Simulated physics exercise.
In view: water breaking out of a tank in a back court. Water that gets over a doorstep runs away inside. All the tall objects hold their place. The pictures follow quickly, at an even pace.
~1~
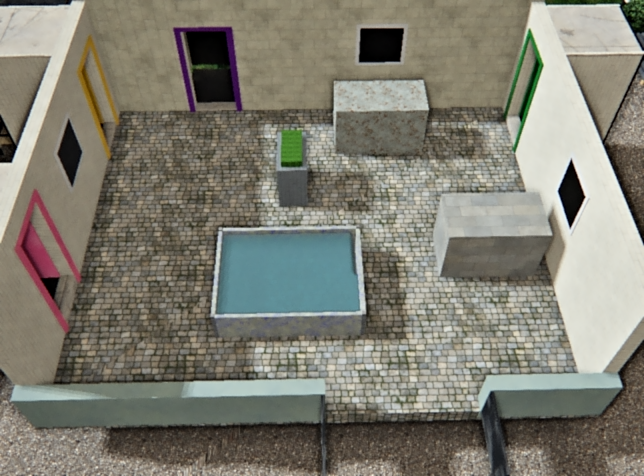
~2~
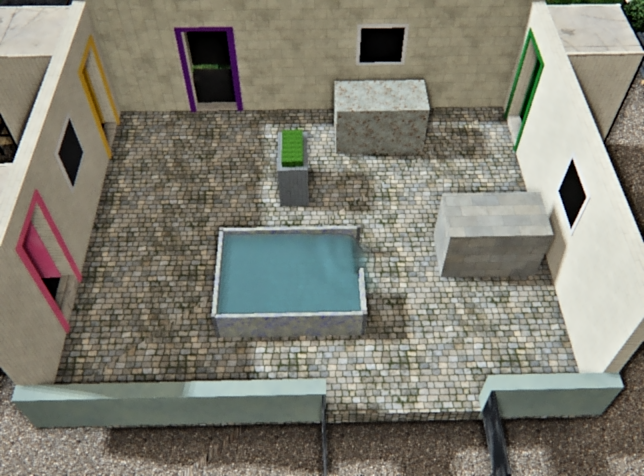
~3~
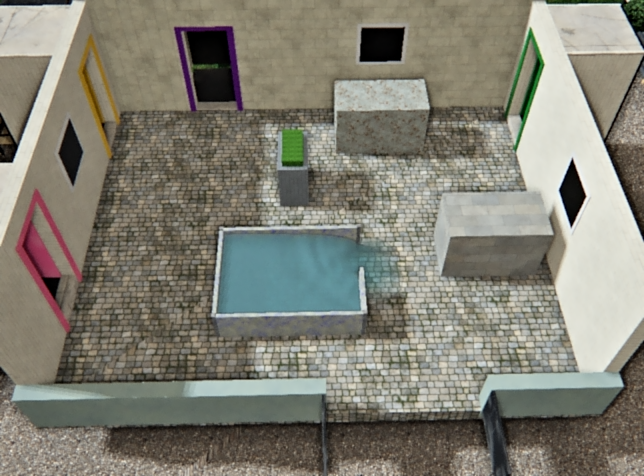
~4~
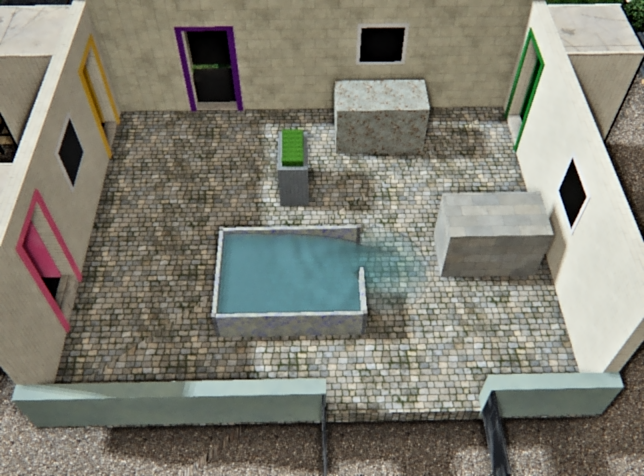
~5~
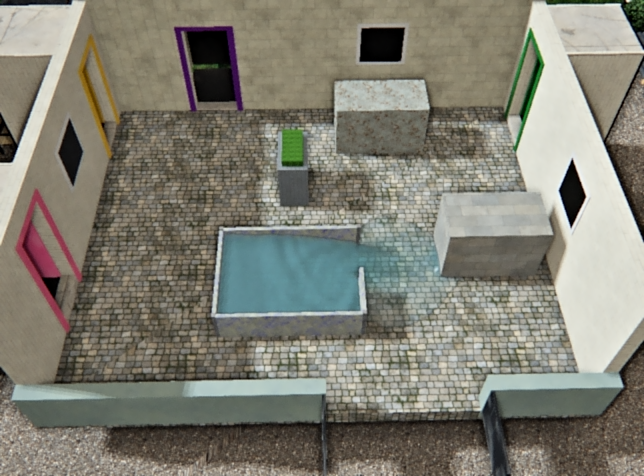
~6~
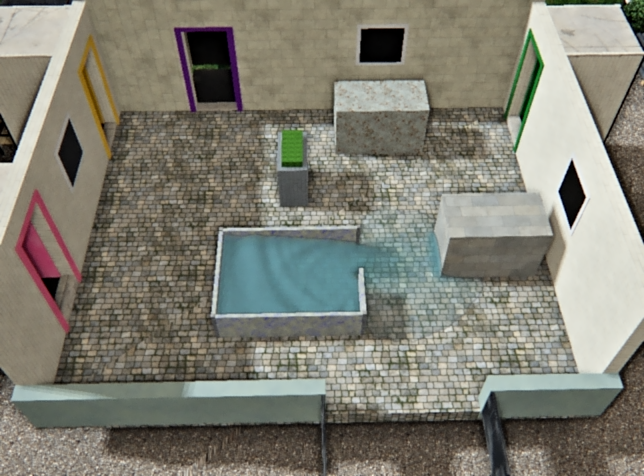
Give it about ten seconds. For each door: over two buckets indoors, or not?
In the end: The pink door holds within the limit; the purple door holds within the limit; the yellow door holds within the limit; the green door holds within the limit.
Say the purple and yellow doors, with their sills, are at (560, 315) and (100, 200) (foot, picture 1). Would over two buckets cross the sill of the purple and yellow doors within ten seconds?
Then: The purple door goes over; the yellow door is under.
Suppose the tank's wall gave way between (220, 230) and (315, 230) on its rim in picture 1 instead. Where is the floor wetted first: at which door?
First comes the one in purple.
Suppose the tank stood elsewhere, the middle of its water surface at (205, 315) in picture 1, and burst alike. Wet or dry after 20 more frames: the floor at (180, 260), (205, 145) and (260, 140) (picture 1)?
As listed: Not flooded, no water, not flooded.
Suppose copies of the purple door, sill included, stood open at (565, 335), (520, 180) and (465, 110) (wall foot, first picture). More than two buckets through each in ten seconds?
One after the other: Takes more, passes that mark, lets more in.
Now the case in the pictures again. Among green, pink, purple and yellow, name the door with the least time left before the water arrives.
That is the green one.
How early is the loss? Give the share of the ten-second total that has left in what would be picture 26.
About 5 per cent.
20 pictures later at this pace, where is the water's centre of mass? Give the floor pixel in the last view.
Close to (381, 265).
A moment on, water covers 15 % of the floor; the pink door not reached, the purple door not reached, the yellow door not reached, the green door not reached.
Next, water covers 25 % of the floor; the pink door not reached, the purple door not reached, the yellow door not reached, the green door not reached.
Then, water covers 35 % of the floor; the pink door not reached, the purple door not reached, the yellow door not reached, the green door wet at the sill, nothing in.
Later, water covers 45 % of the floor; the pink door not reached, the purple door not reached, the yellow door not reached, the green door under two buckets in.
In the end, water covers 65 % of the floor; the pink door not reached, the purple door wet at the sill, nothing in, the yellow door not reached, the green door under two buckets in.
